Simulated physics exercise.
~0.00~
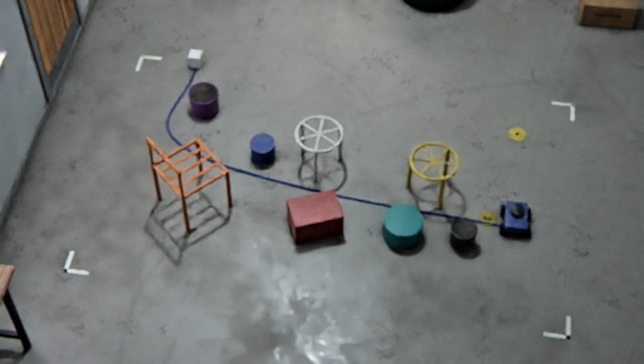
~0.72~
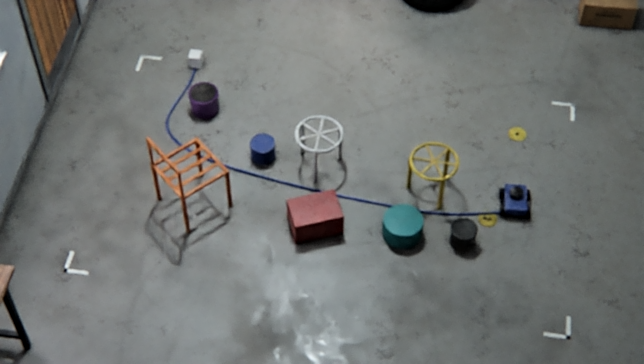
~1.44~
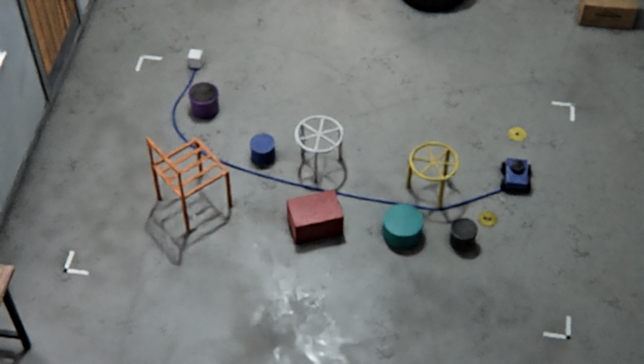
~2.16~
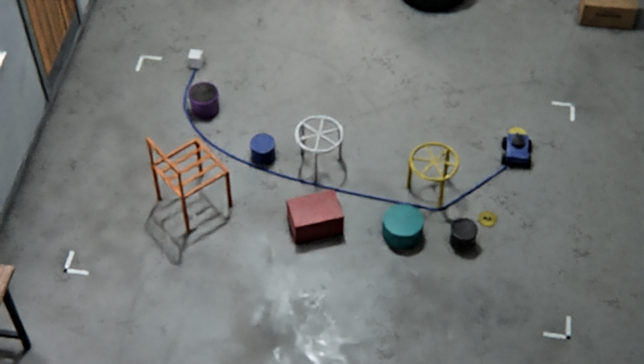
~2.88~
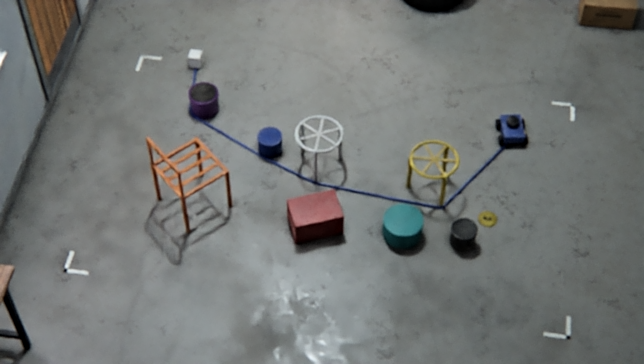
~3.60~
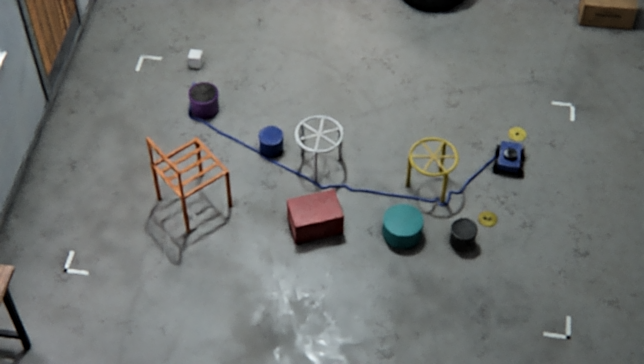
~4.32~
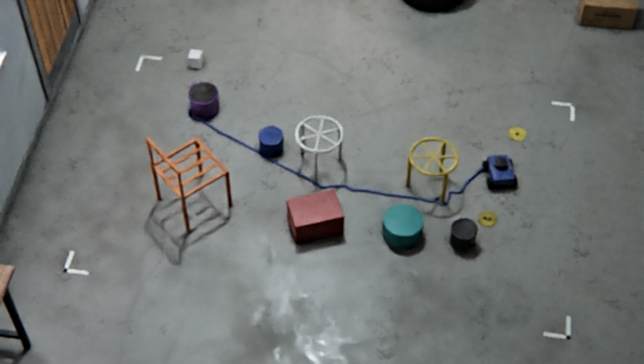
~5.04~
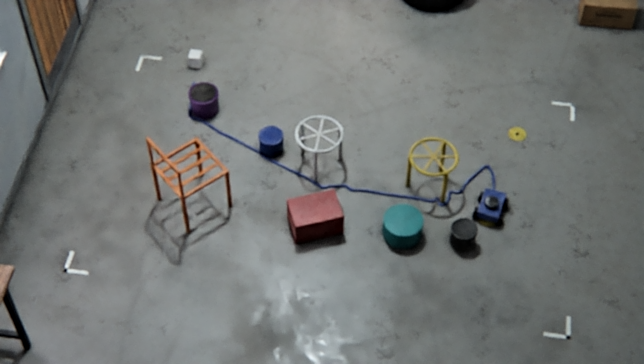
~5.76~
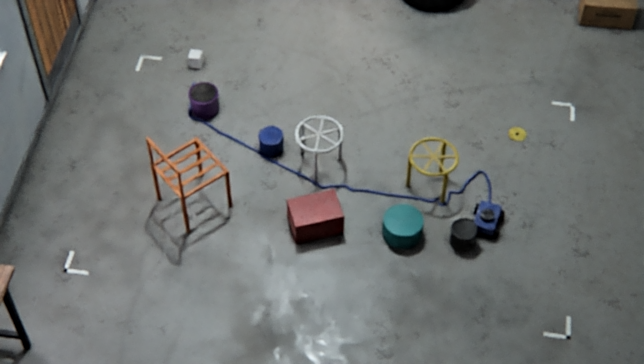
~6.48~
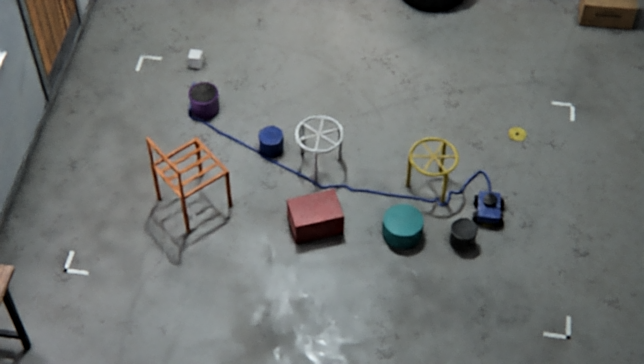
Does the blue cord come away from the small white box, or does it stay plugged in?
The cord gets yanked out of the white box as the cart pulls it tight, and it stays unplugged.
